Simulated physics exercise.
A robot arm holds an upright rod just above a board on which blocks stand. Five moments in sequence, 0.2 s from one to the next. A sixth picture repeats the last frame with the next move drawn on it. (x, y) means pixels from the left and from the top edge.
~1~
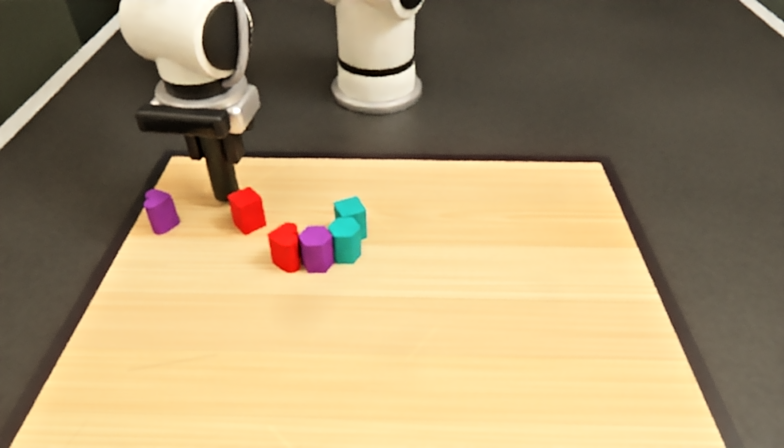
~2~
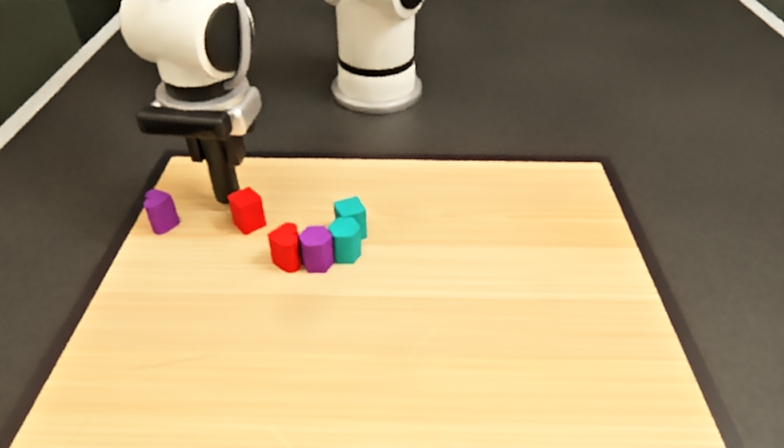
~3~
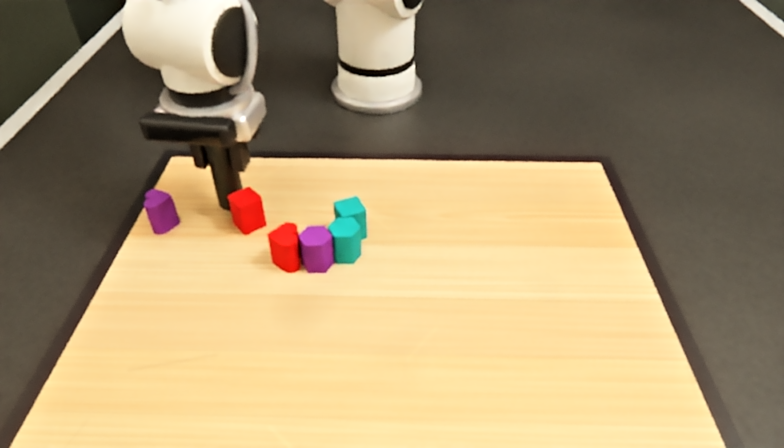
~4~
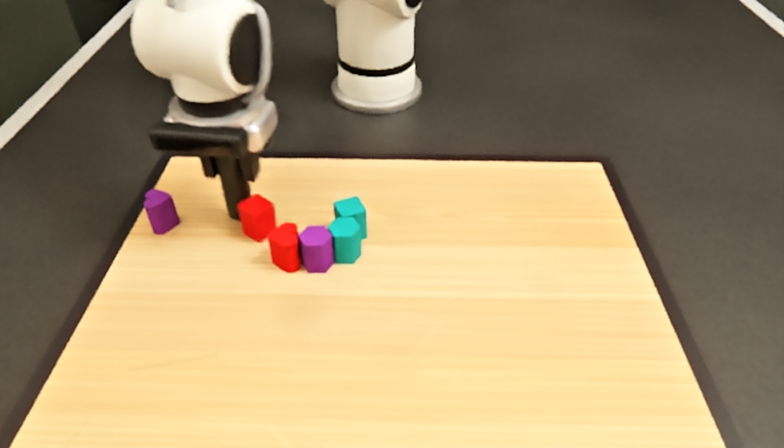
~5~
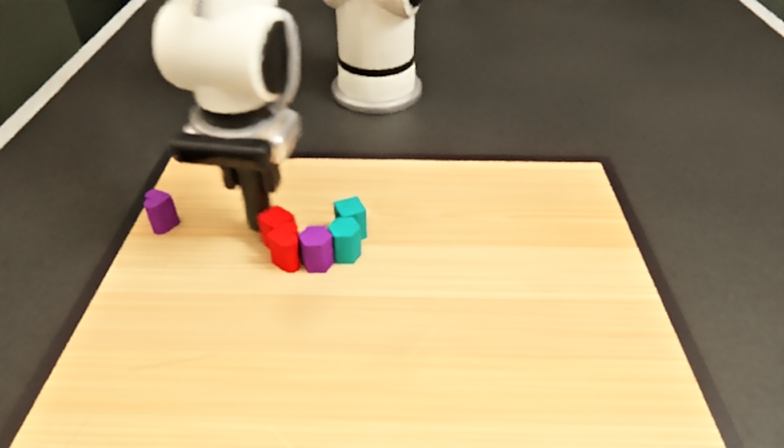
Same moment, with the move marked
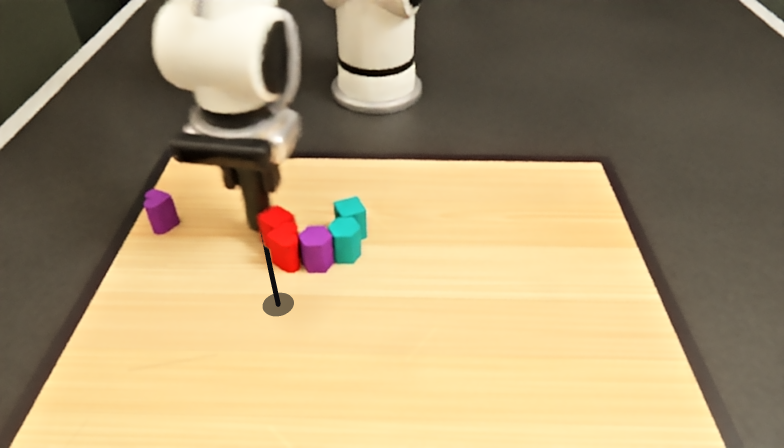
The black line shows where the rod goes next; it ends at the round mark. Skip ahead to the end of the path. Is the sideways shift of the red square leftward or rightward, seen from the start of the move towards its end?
To the left.
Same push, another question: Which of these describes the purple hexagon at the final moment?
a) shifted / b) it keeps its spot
a (shifted)
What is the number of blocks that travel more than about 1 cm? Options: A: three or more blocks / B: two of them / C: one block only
Letter A.
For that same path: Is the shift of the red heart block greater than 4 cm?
My answer is yes.
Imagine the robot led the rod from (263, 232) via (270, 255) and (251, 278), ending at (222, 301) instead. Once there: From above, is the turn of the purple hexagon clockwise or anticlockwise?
Looking down, my answer is that the purple hexagon rotates anticlockwise.
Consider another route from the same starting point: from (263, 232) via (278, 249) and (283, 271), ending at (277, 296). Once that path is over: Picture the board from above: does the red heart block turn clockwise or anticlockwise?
Looking down, it rotates clockwise.
The drawn path runs straight from (263, 232) to (278, 304).
What follows on the original path. One third of the way, rod (266, 247); red square (283, 237); red heart block (296, 255), turned 15° anticlockwise; purple hexagon (322, 243), turned 40° anticlockwise.
Two thirds of the way, rod (271, 271); red square (293, 258), turned 25° anticlockwise; red heart block (315, 272), turned 25° anticlockwise; purple hexagon (324, 244), turned 55° anticlockwise.
At the end, rod (277, 297); red square (304, 271), turned 50° anticlockwise; red heart block (334, 278), turned 45° anticlockwise; purple hexagon (325, 244), turned 55° anticlockwise; turquoise hexagon not moved.
